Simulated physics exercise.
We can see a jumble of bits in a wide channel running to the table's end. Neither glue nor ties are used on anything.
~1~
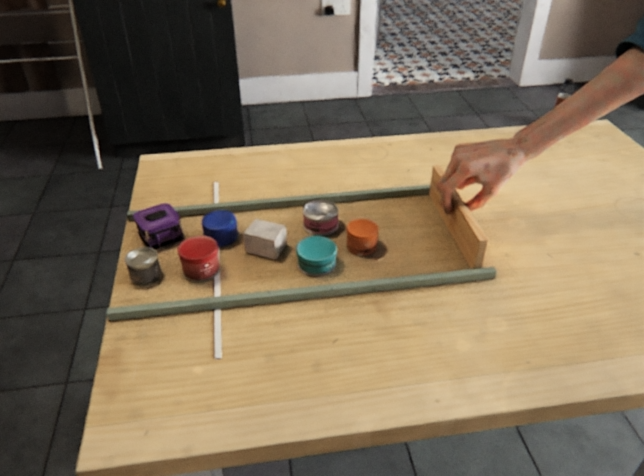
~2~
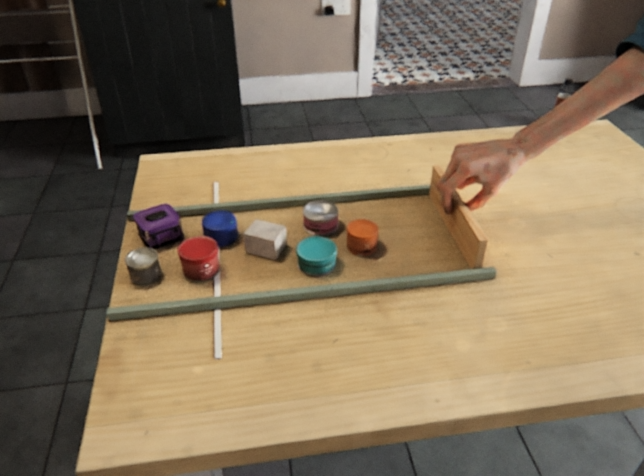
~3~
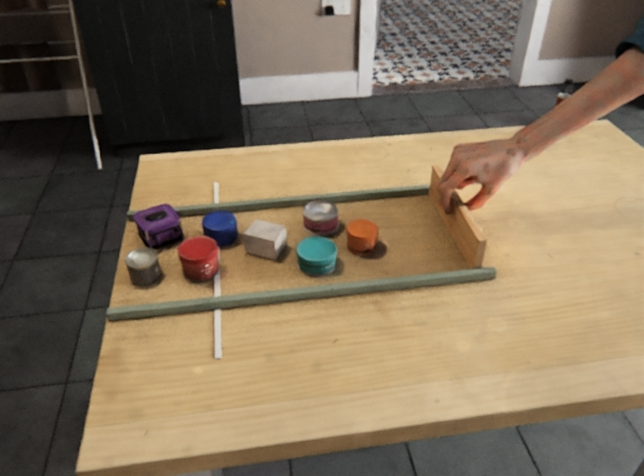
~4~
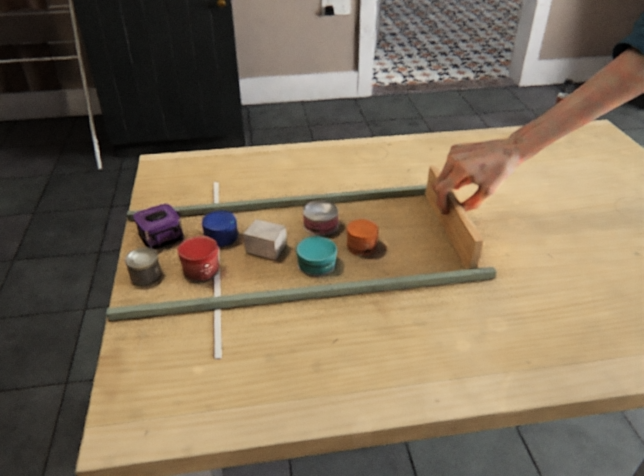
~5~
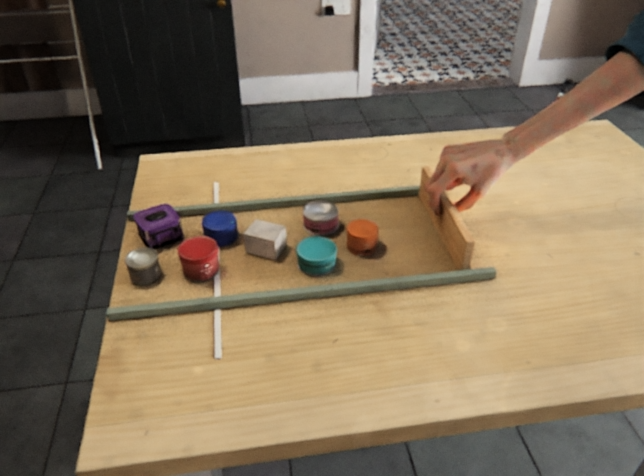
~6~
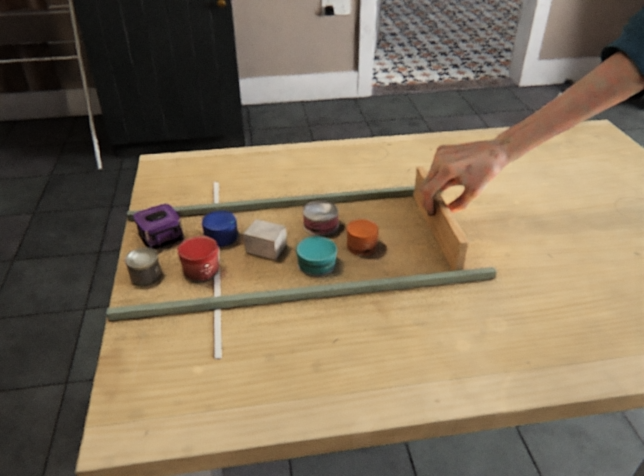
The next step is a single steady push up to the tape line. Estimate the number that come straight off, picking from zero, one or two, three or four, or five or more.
In the end all of them are still on the table.
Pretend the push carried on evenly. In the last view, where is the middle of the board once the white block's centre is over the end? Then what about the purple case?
When the white block crosses, the middle is near (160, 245); when the purple case crosses, near (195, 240).
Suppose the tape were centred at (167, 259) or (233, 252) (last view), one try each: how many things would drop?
3, then 0.
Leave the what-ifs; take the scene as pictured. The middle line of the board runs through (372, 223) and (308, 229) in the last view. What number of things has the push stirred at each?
First position 1; second position 4.
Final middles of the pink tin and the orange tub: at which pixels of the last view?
They end up close to (198, 229) and (200, 253).
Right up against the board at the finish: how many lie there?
It's 3.
A little later, none off yet; grey pot at rest near (144, 266); purple case at rest near (159, 226); red tin at rest near (200, 259).
When it is over, the number that fall off is zero.
